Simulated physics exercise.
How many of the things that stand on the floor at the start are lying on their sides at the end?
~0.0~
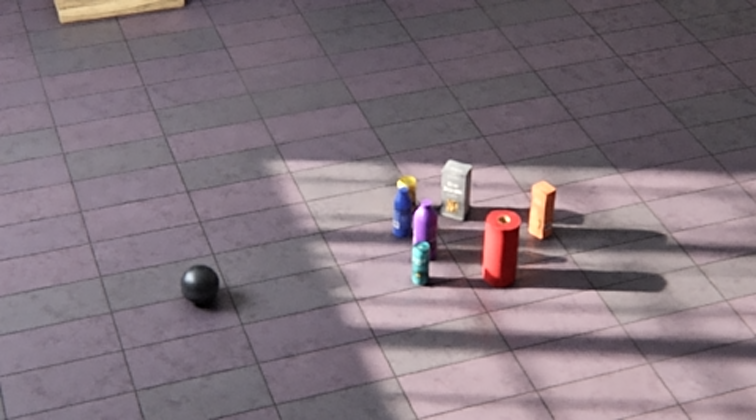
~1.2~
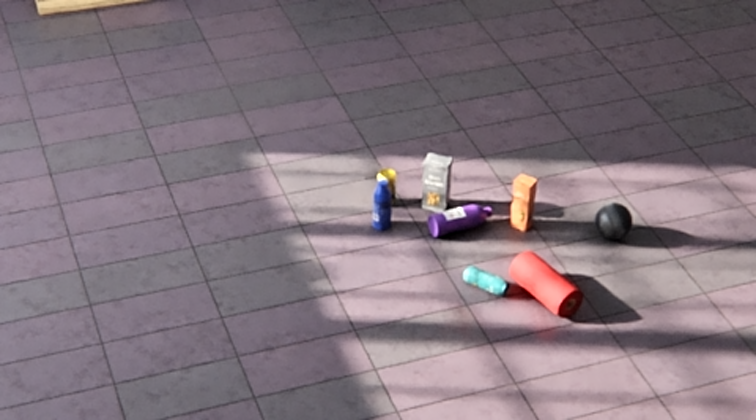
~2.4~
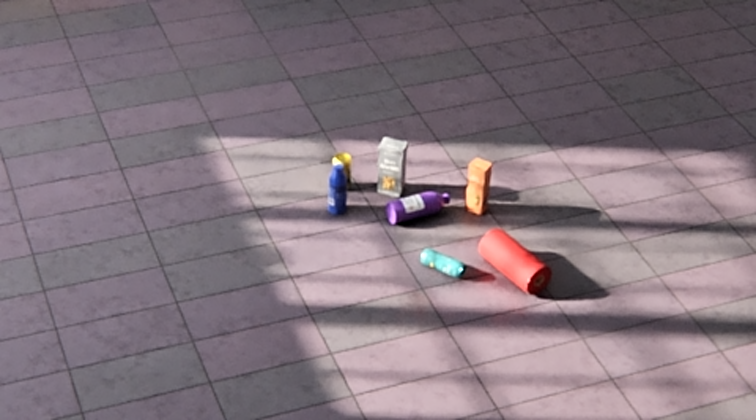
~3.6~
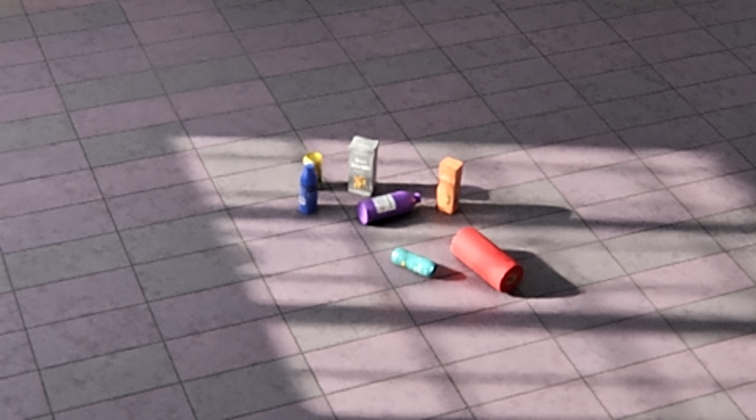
Three of them end up lying on their sides, namely the turquoise can, the purple bottle and the red roll.
